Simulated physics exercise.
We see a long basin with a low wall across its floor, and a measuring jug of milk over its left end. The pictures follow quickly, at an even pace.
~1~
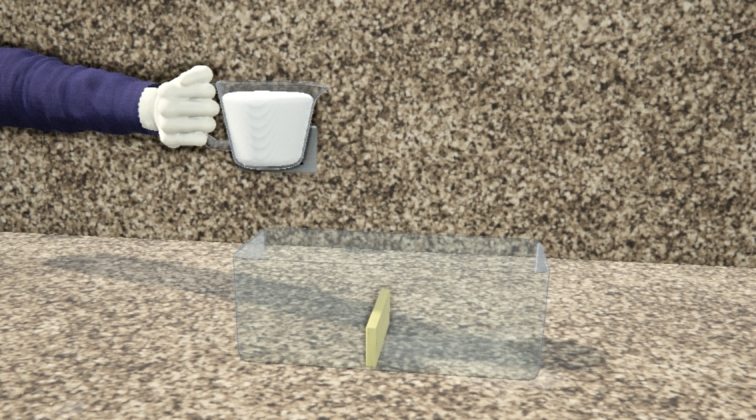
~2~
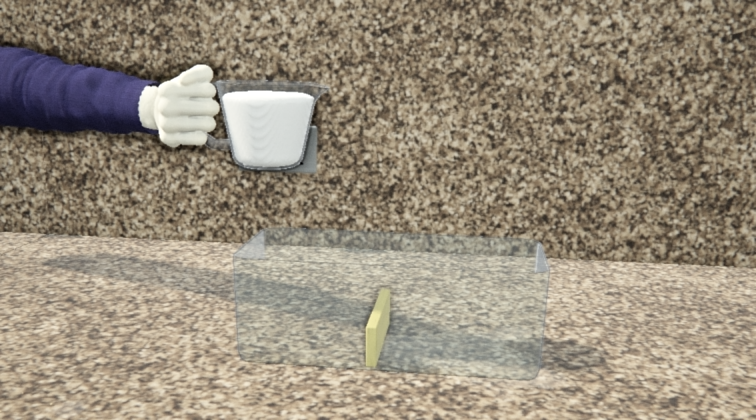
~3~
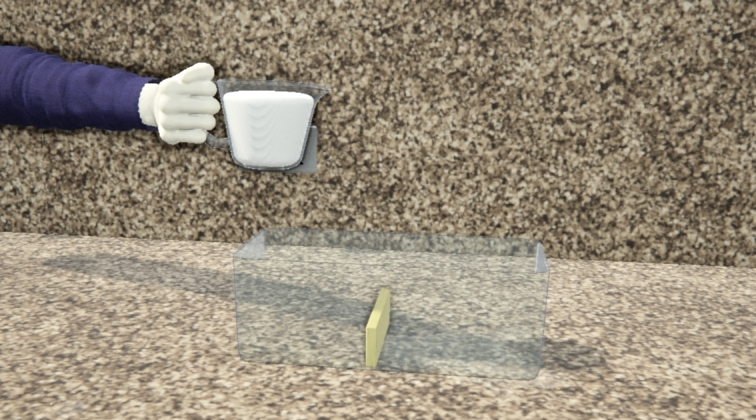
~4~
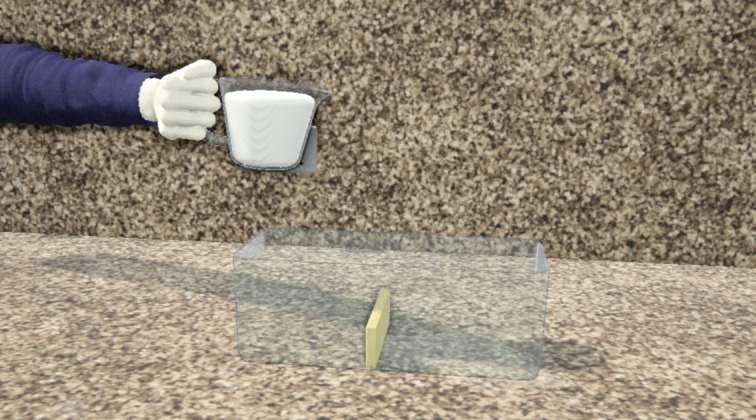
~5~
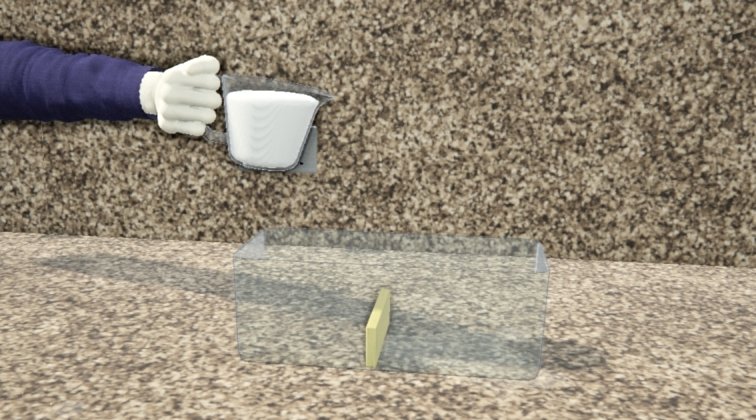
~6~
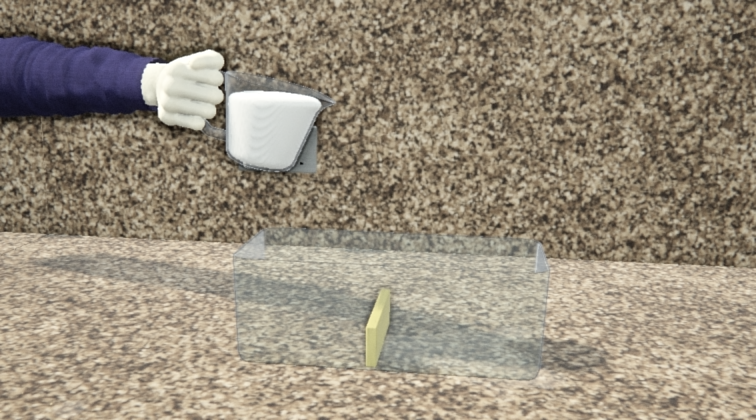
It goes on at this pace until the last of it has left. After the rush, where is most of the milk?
Most lies in the left-hand part.
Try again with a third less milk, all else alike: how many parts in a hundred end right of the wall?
Some 5 per cent.
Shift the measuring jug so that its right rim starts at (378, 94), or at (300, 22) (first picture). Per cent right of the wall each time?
In turn 85 and 10 in a hundred.
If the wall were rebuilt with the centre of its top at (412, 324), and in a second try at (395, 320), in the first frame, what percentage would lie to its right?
First some 10, then 15 per cent.
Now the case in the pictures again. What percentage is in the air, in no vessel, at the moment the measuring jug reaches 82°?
Close to 30 per cent.
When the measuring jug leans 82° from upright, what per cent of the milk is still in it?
Some 50 per cent.
A moment on, the tilt is 82° and 52 per cent is still to pour, 3 is left of the wall and 13 right of it.
Next, the tilt is 118° and 2 per cent is still to pour, 61 is left of the wall and 31 right of it.
Then the tilt is 121° and 0 per cent is still to pour, 66 is left of the wall and 33 right of it.
Later the tilt is 121° and 0 per cent is still to pour, 66 is left of the wall and 33 right of it.
In the end 66 per cent lies left of the wall, 33 right of it and 1 outside.
